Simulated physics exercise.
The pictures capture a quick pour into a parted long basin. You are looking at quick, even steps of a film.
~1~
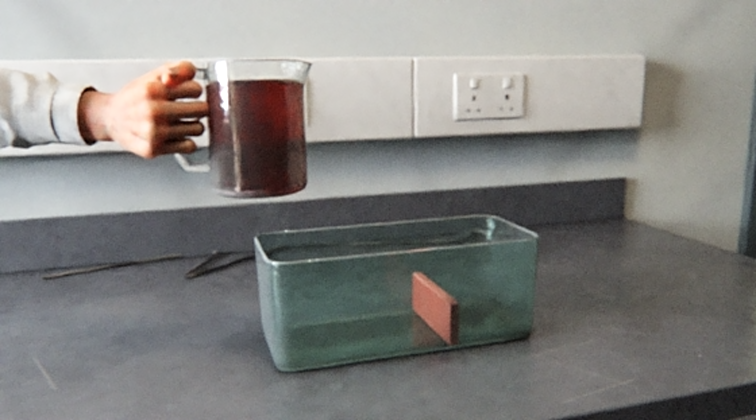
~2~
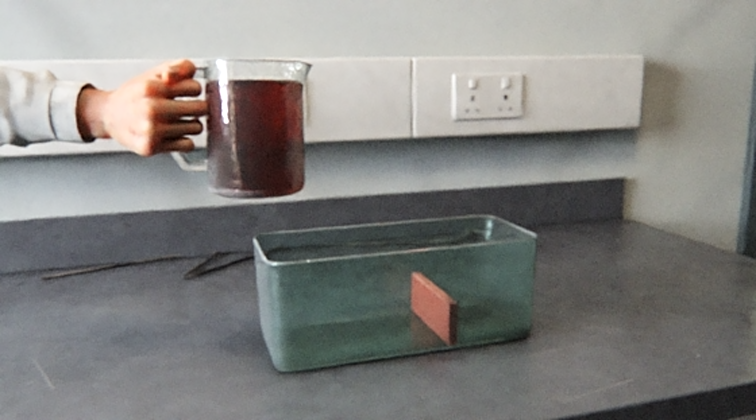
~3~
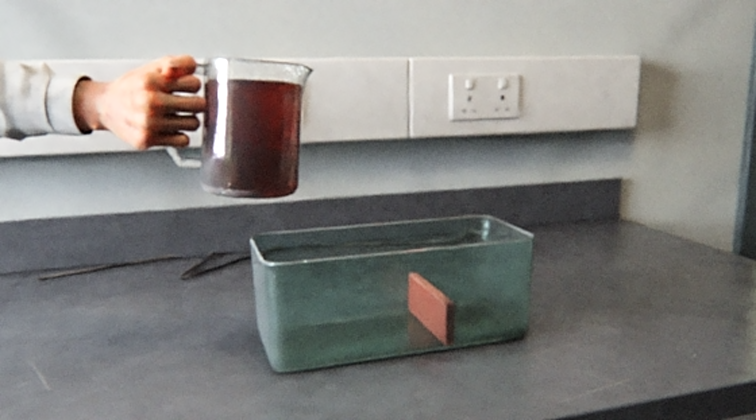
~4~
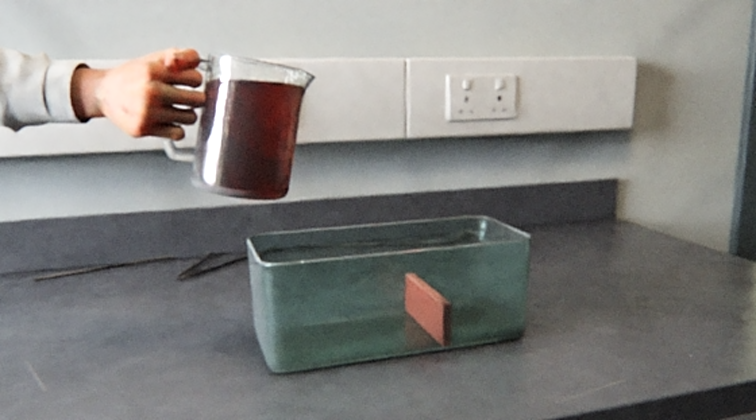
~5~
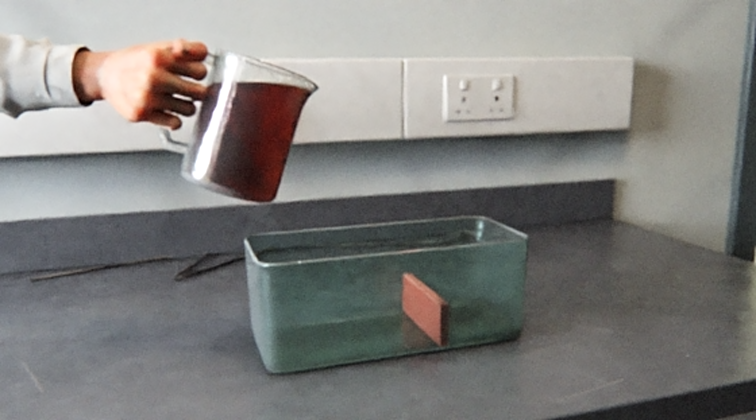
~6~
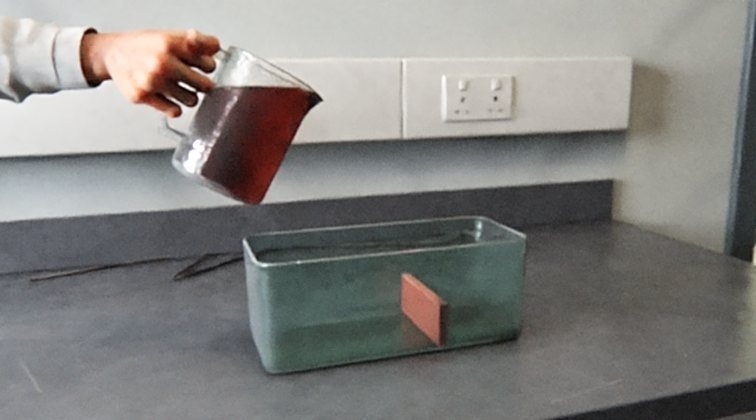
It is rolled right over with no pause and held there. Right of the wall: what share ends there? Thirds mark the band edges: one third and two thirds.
I would say less than a third ends up on that side.
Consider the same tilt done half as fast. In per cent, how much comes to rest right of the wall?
About 0 %.
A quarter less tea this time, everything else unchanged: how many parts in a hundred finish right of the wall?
Roughly 5 in a hundred.
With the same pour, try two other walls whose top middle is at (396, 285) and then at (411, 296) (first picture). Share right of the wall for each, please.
About 40 % and 20 %.
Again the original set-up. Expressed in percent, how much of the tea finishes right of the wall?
Roughly 5 %.
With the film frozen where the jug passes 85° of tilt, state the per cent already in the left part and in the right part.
Left about 10, right about 0.
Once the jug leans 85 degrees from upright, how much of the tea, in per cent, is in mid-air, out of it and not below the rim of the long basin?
Roughly 20 percent.
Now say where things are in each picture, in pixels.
The first frame shows tilt 0°; pouring edge (311, 63); surface from (208, 83) to (300, 81); the long basin's rim runs from (261, 250) to (516, 227); the wall's top is at (434, 288).
The second frame shows tilt 1°; pouring edge (312, 64); surface from (208, 82) to (299, 82).
The third frame shows tilt 5°; pouring edge (312, 69); surface from (206, 81) to (299, 84).
The fourth frame shows tilt 11°; pouring edge (315, 76); surface from (207, 84) to (301, 85).
The fifth frame shows tilt 19°; pouring edge (319, 86); surface from (203, 108) to (307, 88).
The sixth frame shows tilt 29°; pouring edge (323, 100); surface from (194, 119) to (319, 92).
A moment on, the jug is tipped on its side and 73 per cent is still to pour, 8 is left of the wall and 0 right of it.
Next, the jug is tipped right over and 30 per cent is still to pour, 49 is left of the wall and 0 right of it.
Then the jug is tipped right over and 9 per cent is still to pour, 81 is left of the wall and 3 right of it.
Later the jug is tipped right over and 2 per cent is still to pour, 91 is left of the wall and 3 right of it.
In the end 95 per cent lies left of the wall, 3 right of it and 1 outside.
